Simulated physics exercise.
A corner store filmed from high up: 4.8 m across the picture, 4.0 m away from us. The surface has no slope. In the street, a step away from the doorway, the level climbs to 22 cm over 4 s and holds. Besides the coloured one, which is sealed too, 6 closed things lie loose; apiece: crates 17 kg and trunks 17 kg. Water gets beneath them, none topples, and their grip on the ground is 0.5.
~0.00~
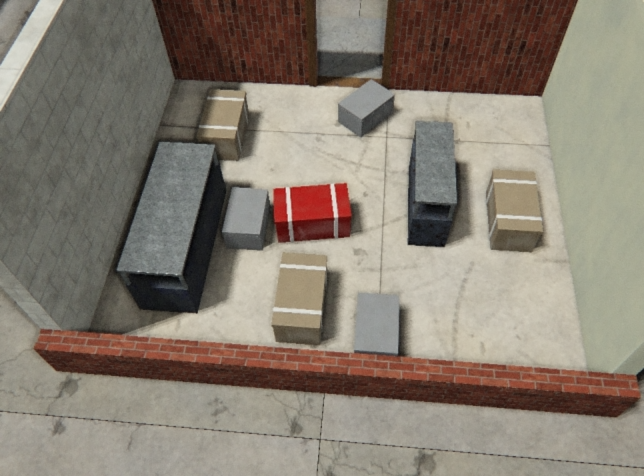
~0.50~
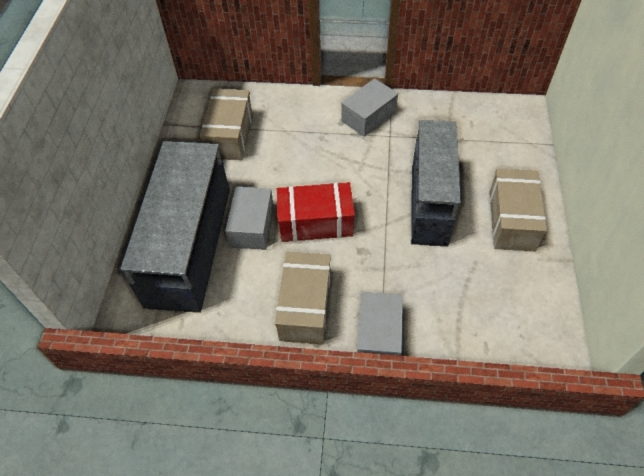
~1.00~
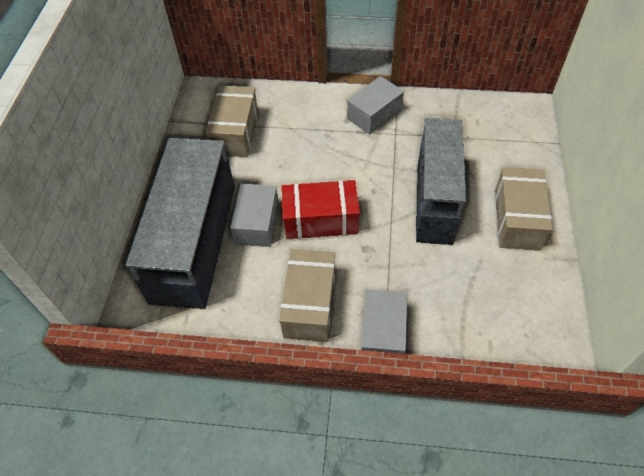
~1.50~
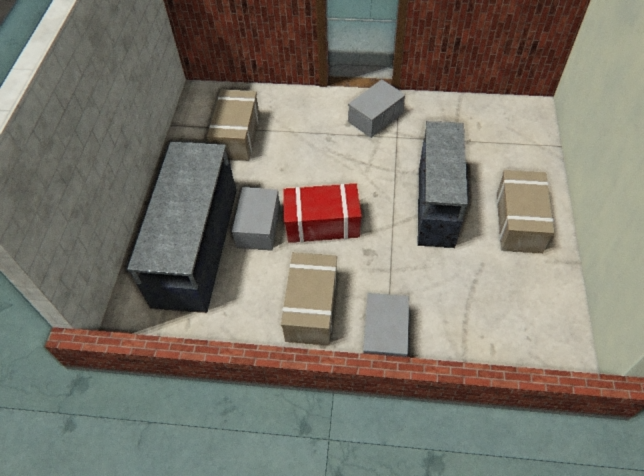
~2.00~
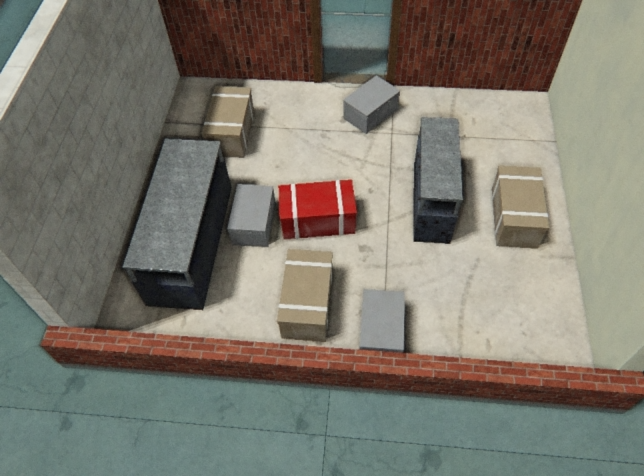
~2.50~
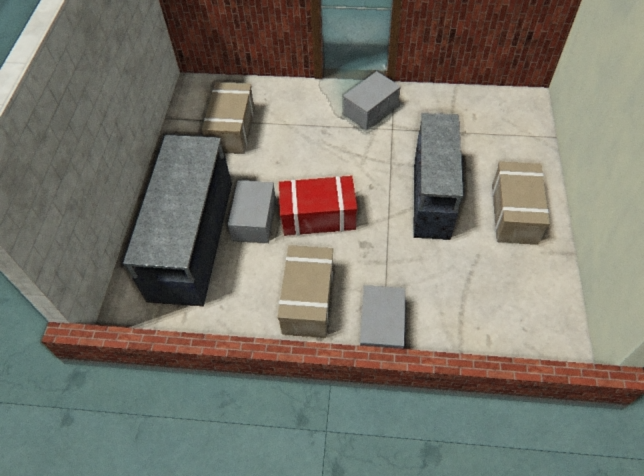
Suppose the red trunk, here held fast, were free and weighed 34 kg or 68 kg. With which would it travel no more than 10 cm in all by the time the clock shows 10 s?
I expect that only the higher weight holds it.
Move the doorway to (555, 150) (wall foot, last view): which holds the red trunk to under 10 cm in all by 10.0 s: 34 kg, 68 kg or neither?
Then the smaller load will do.
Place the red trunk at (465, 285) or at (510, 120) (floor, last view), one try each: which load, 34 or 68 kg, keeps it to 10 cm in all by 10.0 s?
In that order: The smaller is enough; the smaller is enough.
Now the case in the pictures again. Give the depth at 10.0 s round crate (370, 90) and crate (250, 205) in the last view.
Roughly 7 and 6 cm.
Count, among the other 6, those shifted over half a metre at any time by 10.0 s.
That makes 3.
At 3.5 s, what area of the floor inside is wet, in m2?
Some 2.5 m2.
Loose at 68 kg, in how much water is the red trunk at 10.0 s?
Roughly 8 cm.
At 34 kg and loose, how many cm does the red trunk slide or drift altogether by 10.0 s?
About 60 cm.
After 3.5 s the red trunk would be 0 cm from its start with 34 kg and 0 cm from its start with 68 kg; 0 cm of water round it then.
After 4.5 s the red trunk would be 0 cm from its start with 34 kg and 0 cm from its start with 68 kg; 3 cm of water round it then.
After 7.0 s the red trunk would be 30 cm from its start with 34 kg and 0 cm from its start with 68 kg; 7 cm of water round it then.
After 10.0 s the red trunk would be 56 cm from its start with 34 kg and 0 cm from its start with 68 kg; 8 cm of water round it then.
